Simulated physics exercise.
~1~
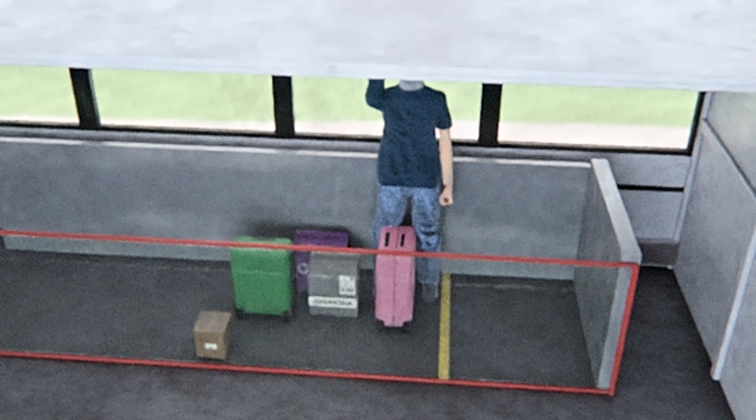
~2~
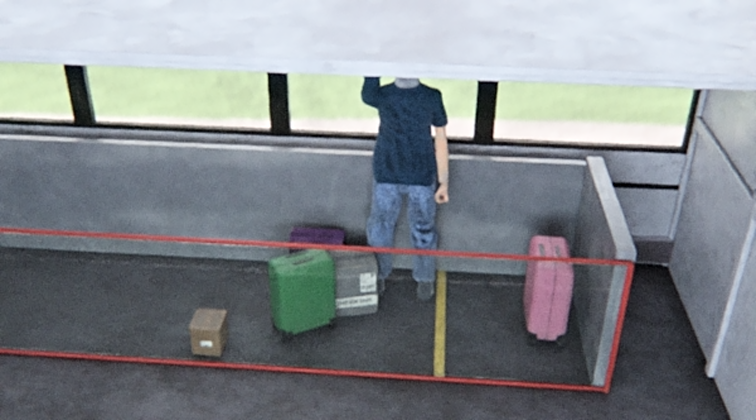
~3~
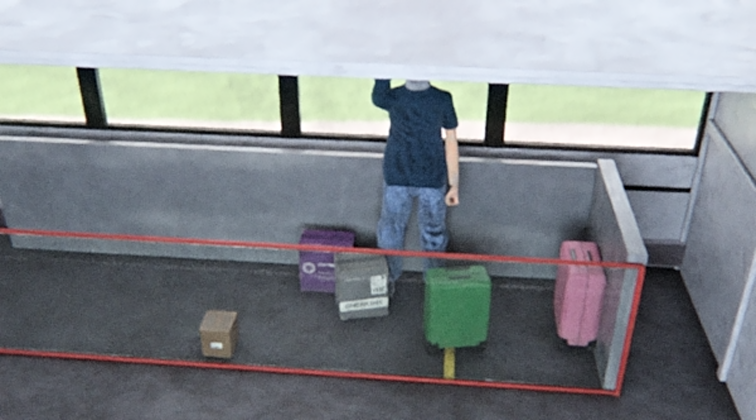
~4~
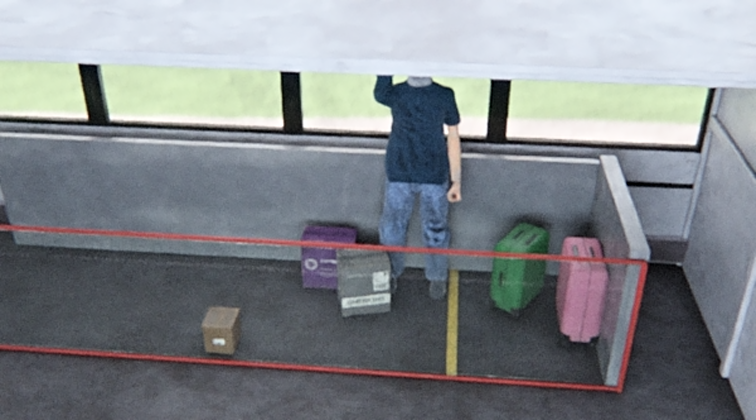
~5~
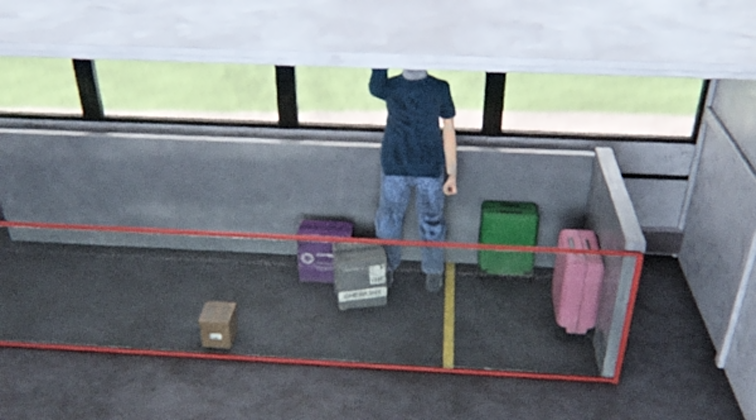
On a tram, the pink suitcase rolled right across the yellow line towards the end wall, and the green one followed, crossing too and drifting back beside it, while the grey pack shifted slightly and the passenger stayed standing.
